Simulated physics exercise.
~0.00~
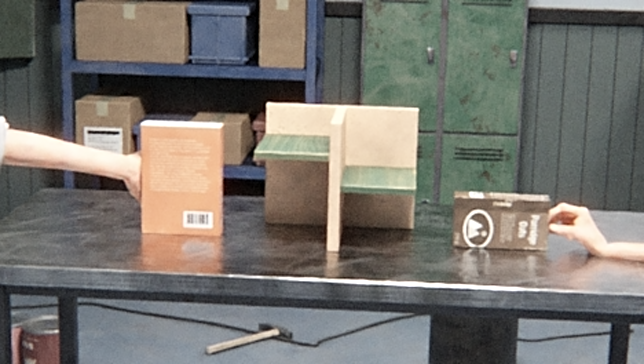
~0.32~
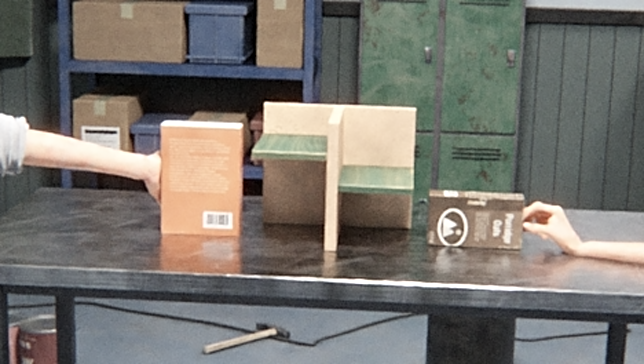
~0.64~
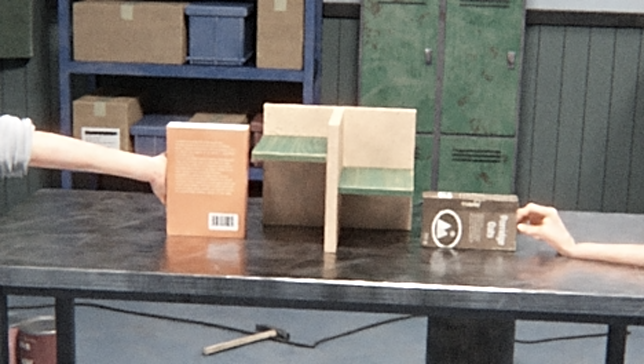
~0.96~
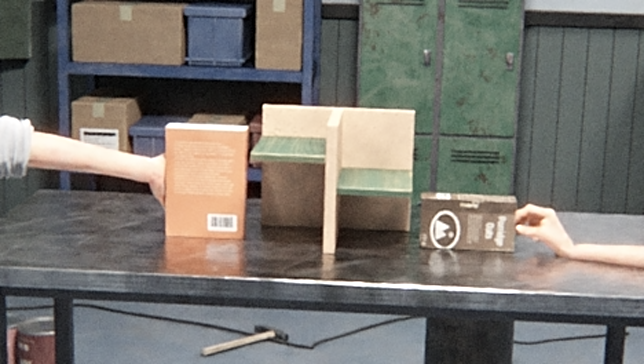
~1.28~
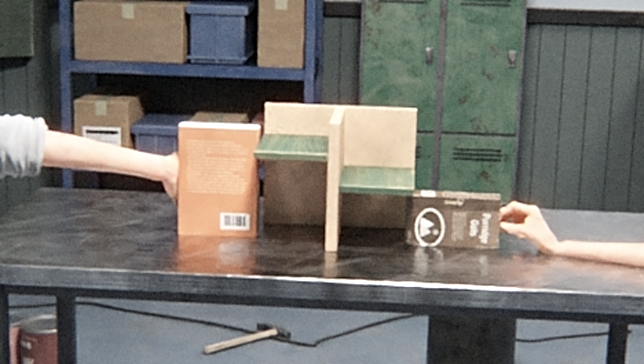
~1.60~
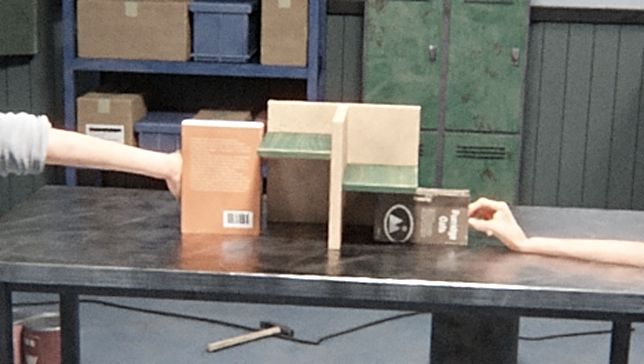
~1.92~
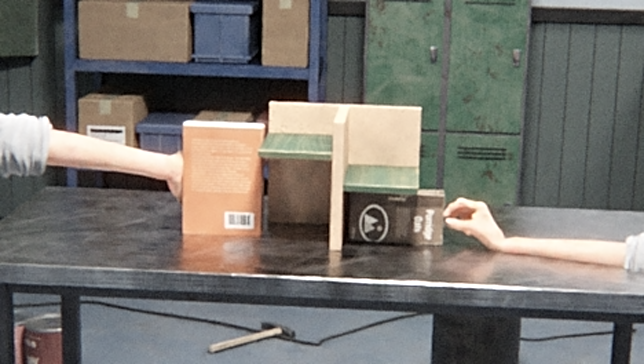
Two hands pushing an orange book and a brown packet toward a low rack, the book stopping at its edge, the packet sliding under.
